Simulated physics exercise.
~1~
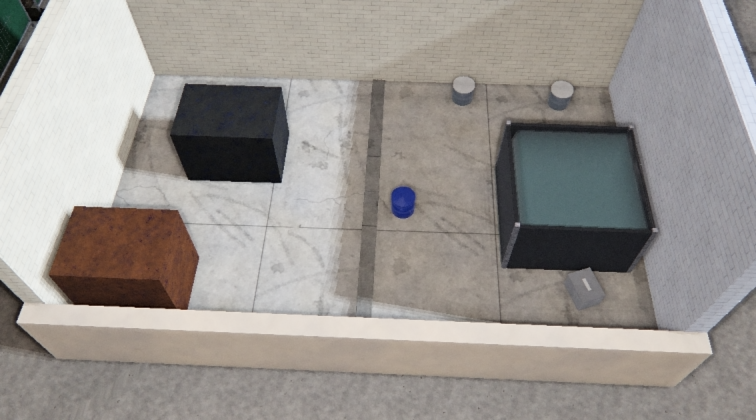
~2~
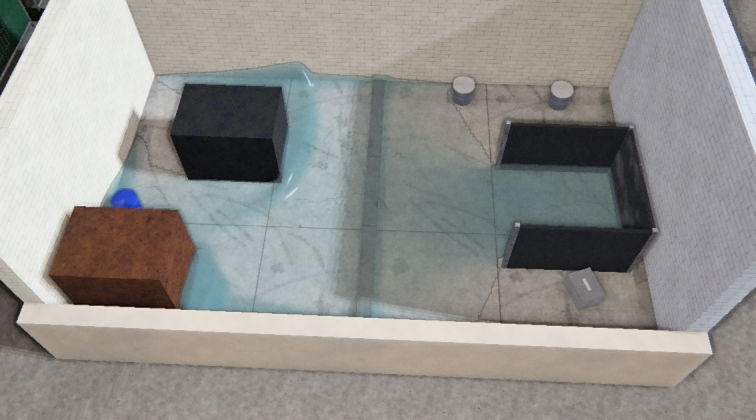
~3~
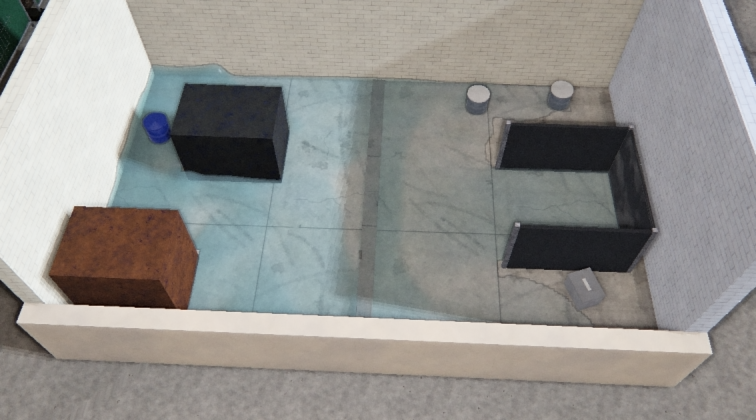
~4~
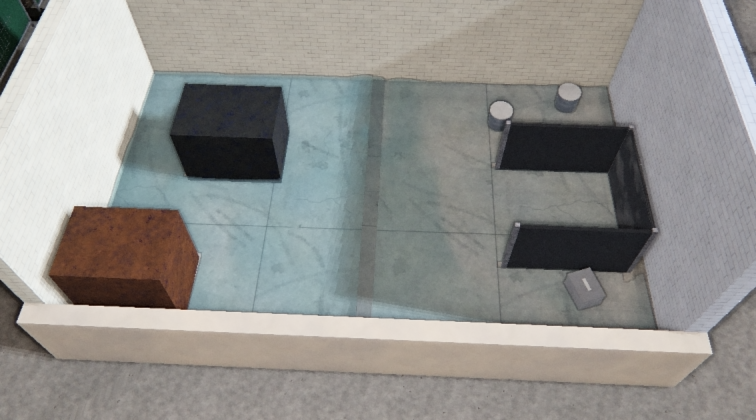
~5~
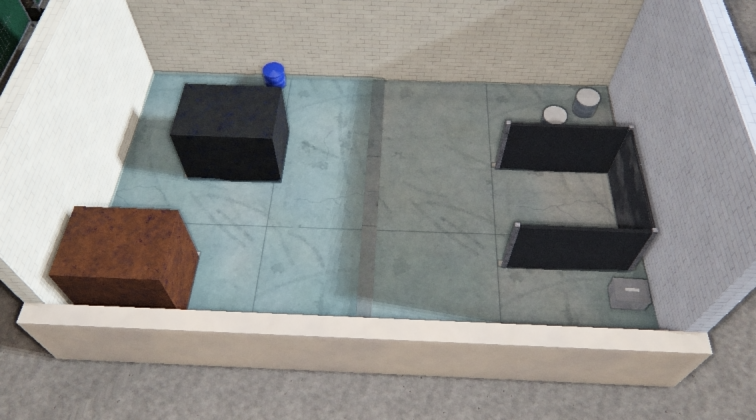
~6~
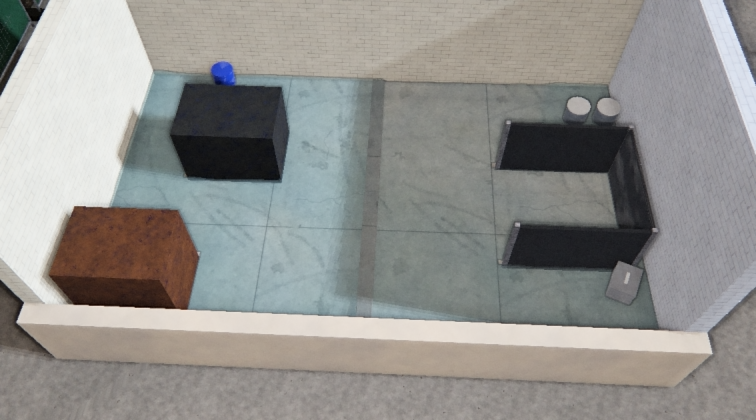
A small blue pail stands near the middle of a walled, pale-floored room seen from above, with a black block and a rusty brown block at left, two grey pails at the back right, and a grey tote beside a dark tank of water at right. The tank's left panel gives way, and water sweeps the blue pail left to the brown block. It drifts up behind the black block, slips out of view, then reappears by the back wall. Meanwhile the grey pails and tote shift right. Finally, the blue pail floats back left behind the black block, while the grey pails sit side by side.
